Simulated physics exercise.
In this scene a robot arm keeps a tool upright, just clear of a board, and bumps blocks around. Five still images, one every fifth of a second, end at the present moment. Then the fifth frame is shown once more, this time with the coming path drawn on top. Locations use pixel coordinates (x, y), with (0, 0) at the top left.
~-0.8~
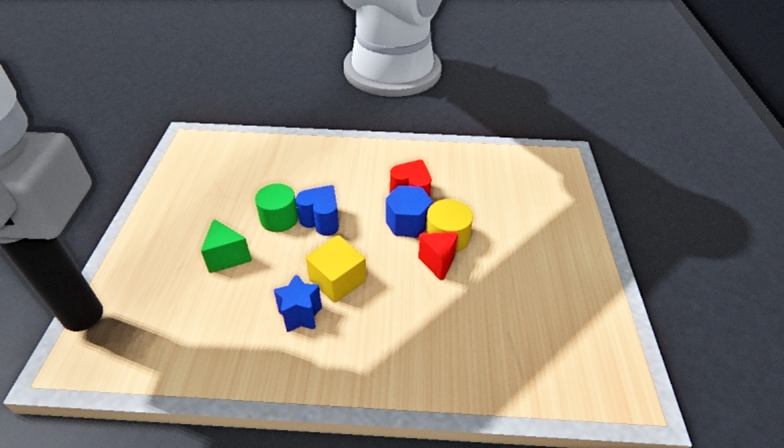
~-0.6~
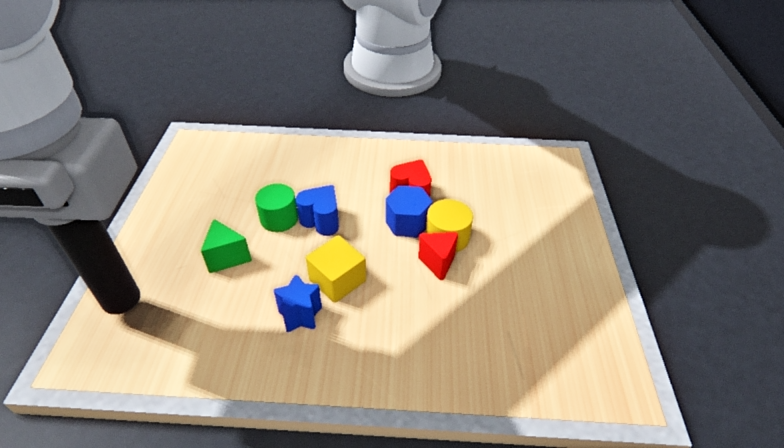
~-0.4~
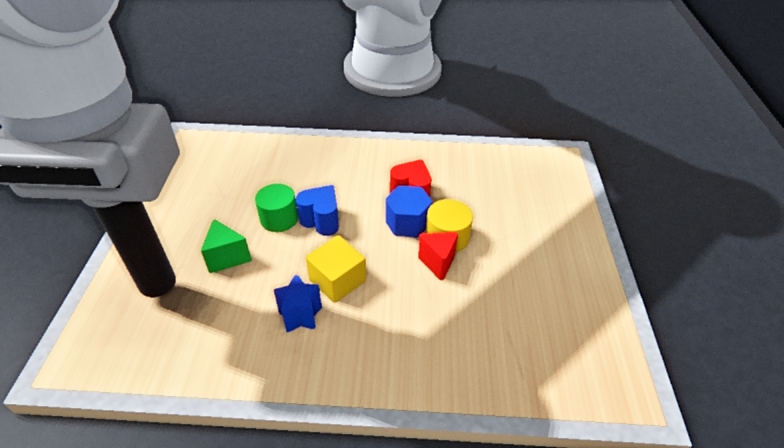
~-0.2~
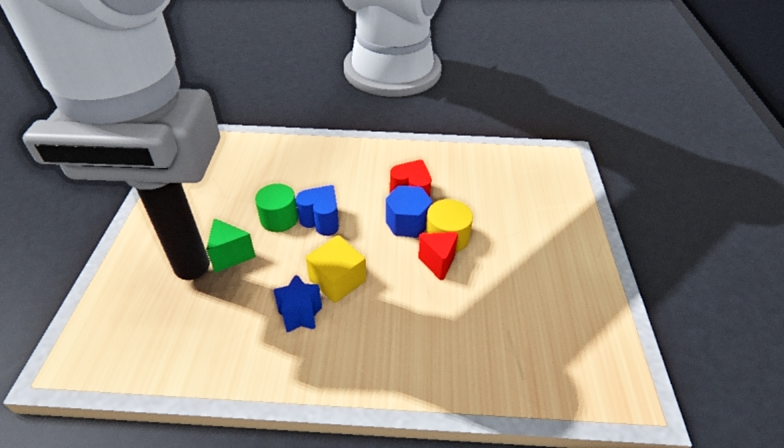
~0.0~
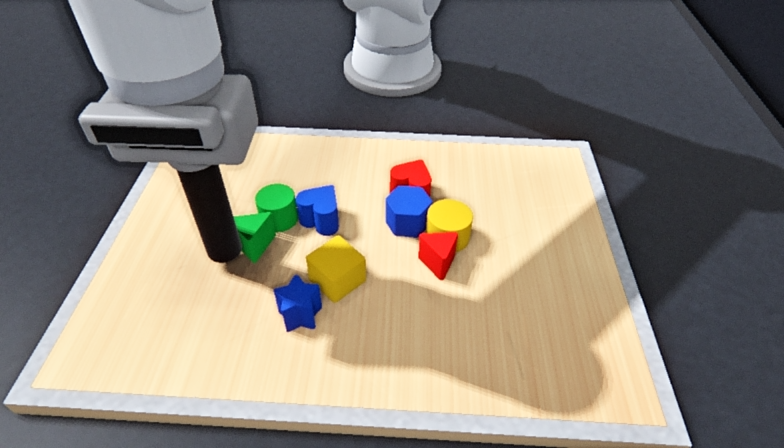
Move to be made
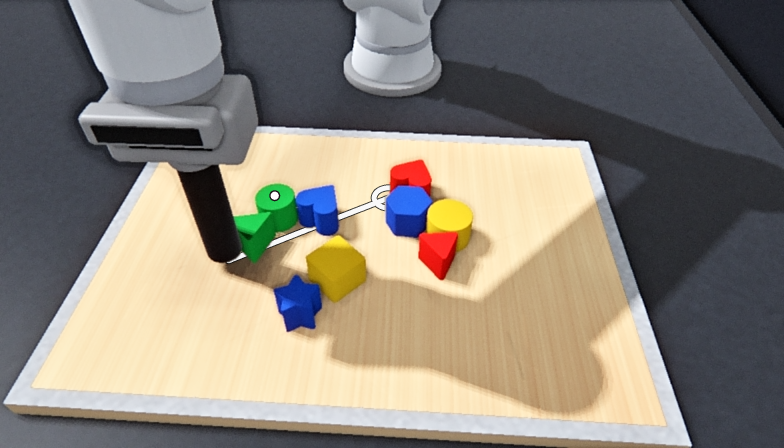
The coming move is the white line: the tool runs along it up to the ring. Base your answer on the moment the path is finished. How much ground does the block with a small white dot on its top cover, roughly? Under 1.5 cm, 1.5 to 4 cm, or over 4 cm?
It slides somewhere between 1.5 and 4 cm.
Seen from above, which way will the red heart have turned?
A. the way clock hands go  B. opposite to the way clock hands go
It's A.
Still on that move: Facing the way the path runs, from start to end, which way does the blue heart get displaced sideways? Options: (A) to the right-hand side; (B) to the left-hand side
My answer is option B.
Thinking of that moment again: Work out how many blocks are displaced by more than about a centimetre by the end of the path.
It should be three or more.
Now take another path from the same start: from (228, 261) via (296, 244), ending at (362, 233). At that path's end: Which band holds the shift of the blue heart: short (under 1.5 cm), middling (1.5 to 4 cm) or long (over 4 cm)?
The block winds up 1.5 to 4 cm from where it is now.
Path on the board, in a line from (228, 261) to (389, 198); the dot is on the green disc.
The first path, step by step. One third of the way, tool at (285, 229); green three-sided block at (305, 198), turned 25° anticlockwise; green disc at (284, 183); blue heart at (335, 189), turned 50° clockwise.
Two thirds of the way, tool at (339, 208); green three-sided block at (331, 174), turned 40° anticlockwise; green disc at (284, 181); blue heart at (363, 175), turned 55° clockwise.
At the end, tool at (389, 189); green three-sided block at (335, 172), turned 65° anticlockwise; green disc at (284, 181); blue heart at (387, 155), turned 25° anticlockwise; red heart at (425, 168), turned 50° clockwise.
